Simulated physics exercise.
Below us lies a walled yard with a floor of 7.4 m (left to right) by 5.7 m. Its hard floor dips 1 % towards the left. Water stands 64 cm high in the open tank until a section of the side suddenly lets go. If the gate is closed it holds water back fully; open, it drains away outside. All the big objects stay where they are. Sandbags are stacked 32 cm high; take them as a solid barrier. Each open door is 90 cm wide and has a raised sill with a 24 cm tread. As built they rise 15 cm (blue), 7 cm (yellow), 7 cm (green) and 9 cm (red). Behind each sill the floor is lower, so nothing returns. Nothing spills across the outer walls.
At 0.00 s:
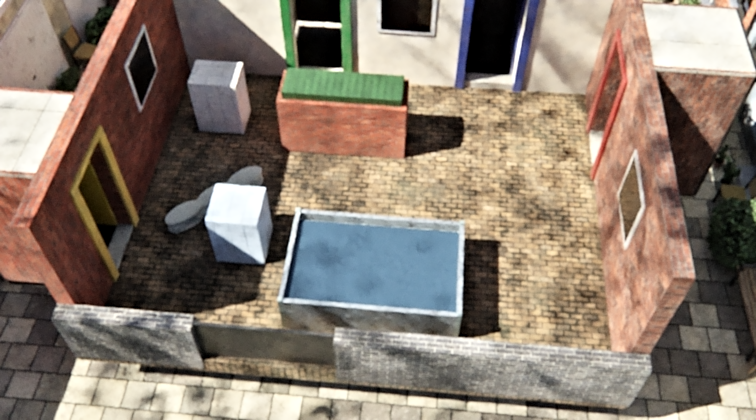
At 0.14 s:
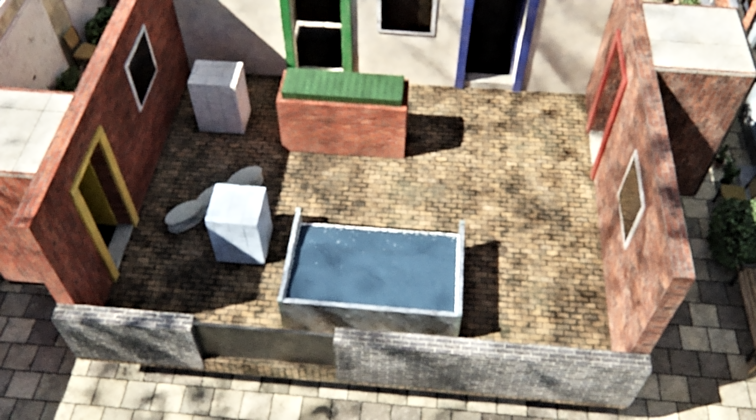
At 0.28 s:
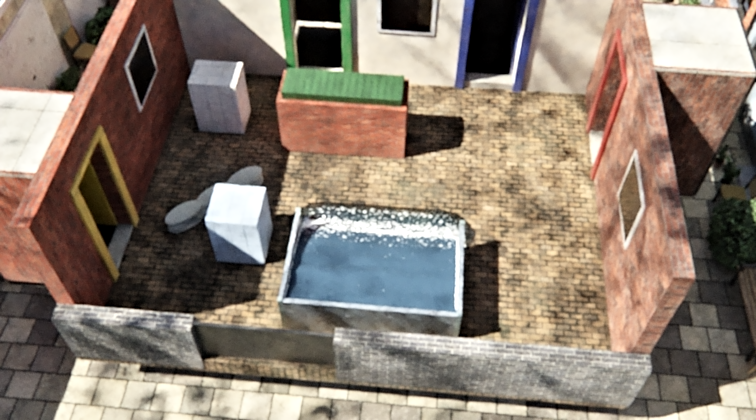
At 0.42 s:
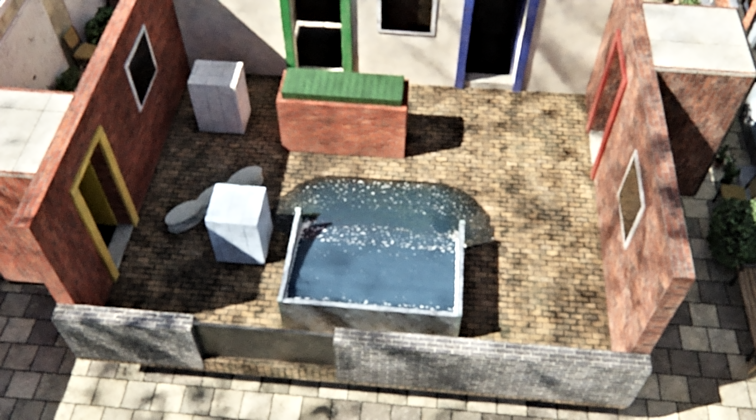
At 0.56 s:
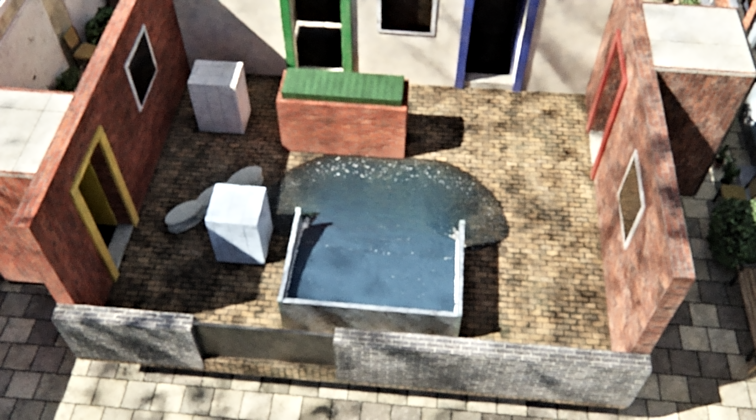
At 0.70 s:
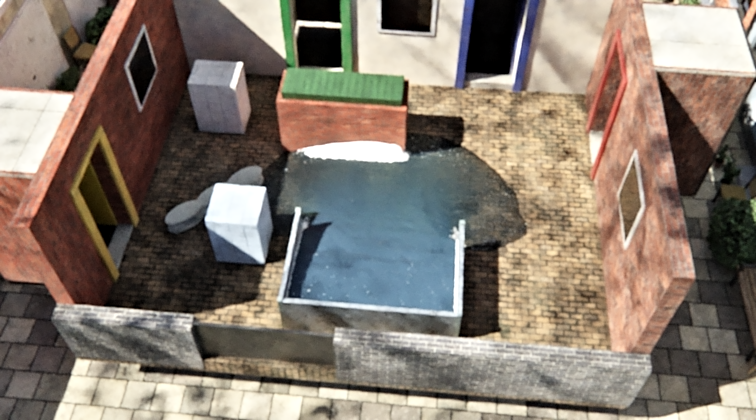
A small walled yard with a tan brick floor is seen from high above by a still camera. A yellow-framed doorway stands on the left, a red one on the right, with pale blocks, low curved grey shapes, a green-topped brick box and an open grey tank of blue water between. The tank's far side opens, and foaming water pours out, spreading across the floor to the brick box and rightward.
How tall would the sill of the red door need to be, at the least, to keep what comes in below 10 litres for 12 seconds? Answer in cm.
Close to 12 cm is just enough.
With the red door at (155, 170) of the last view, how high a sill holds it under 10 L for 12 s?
About 16 cm.
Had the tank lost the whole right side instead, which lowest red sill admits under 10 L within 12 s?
Then roughly 8.0 cm.
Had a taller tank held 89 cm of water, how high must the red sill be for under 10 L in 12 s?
Some 19 cm.
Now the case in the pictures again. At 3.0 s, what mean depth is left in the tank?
Some 10 cm.
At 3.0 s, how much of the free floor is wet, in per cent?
Some 60 per cent of it.
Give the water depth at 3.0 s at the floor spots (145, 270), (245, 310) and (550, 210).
About 0, 0 and 1 cm.
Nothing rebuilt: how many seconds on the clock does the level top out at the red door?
At about 3.4 s.
After 1.4 s water covers 35 % of the floor, deepest (44 cm) near (369, 165); it has not reached the red door.
After 3.0 s water covers 60 % of the floor, deepest (34 cm) near (575, 98); 9 cm at the red door, 0 litres in over its 9 cm sill.
After 12.0 s water covers 90 % of the floor, deepest (12 cm) near (118, 273); 1 cm at the red door, 26 litres in over its 9 cm sill.
At the red door as built, the water arrived by 2.2 s and peaked near 16 cm at 3.4 s.
With a sill of 10.5 cm, 16 litres would have come in within the 12 s; with 14.5 cm, 3 litres. So under 10 litres takes about 12 cm.
